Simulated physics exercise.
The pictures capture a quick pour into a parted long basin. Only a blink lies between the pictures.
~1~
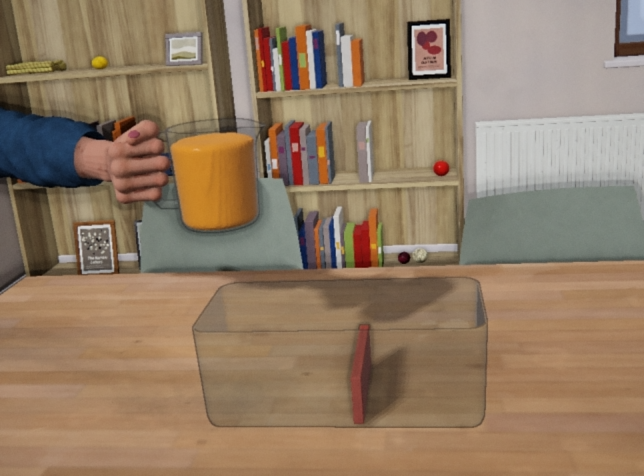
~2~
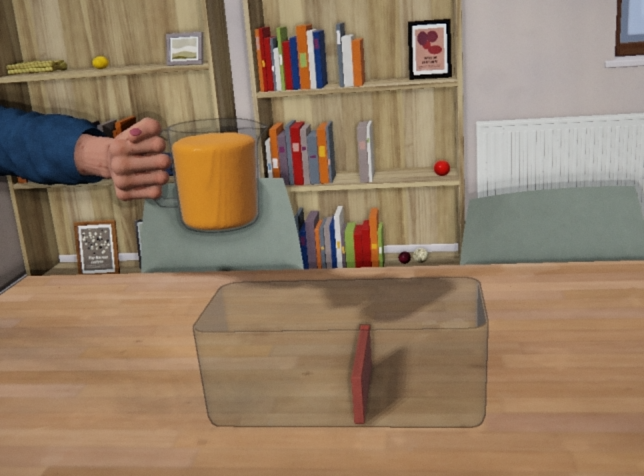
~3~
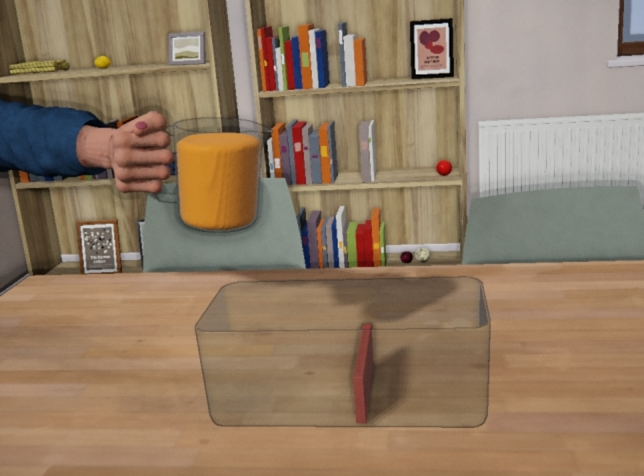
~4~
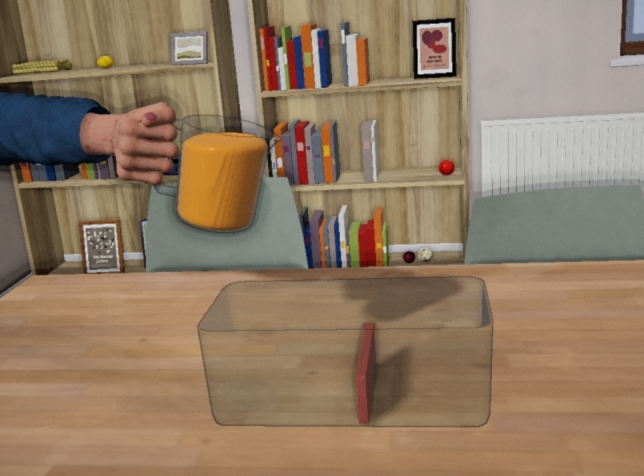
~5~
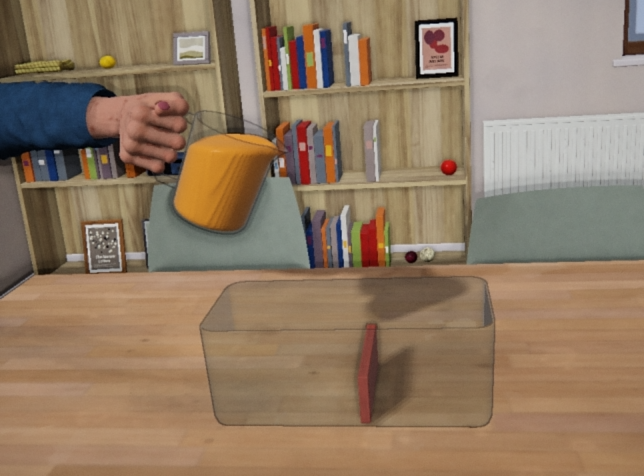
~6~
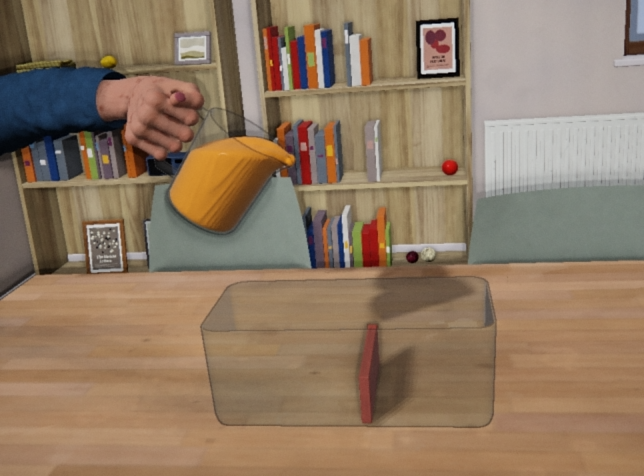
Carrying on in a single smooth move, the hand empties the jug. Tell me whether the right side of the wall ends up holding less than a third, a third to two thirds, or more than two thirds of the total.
Honestly, the portion right of the wall stays beneath a third.
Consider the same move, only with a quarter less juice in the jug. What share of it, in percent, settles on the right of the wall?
Roughly 0 in a hundred.
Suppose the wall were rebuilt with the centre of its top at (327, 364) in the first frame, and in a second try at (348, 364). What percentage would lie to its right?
Result: 80 % first, 35 % second.
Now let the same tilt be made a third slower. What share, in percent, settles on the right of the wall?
Share on the right: Some 15 percent.
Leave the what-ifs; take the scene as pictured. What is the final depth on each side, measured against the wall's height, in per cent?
About 30 left, about 0 right.
A moment on, the jug is tipped right over and 49 per cent is still to pour, 13 is left of the wall and 5 right of it.
Next, the jug is tipped right over and 7 per cent is still to pour, 69 is left of the wall and 9 right of it.
Then the jug is tipped right over and 0 per cent is still to pour, 82 is left of the wall and 10 right of it.
Later the jug is tipped right over and 0 per cent is still to pour, 84 is left of the wall and 10 right of it.
In the end 84 per cent lies left of the wall, 10 right of it and 5 outside.
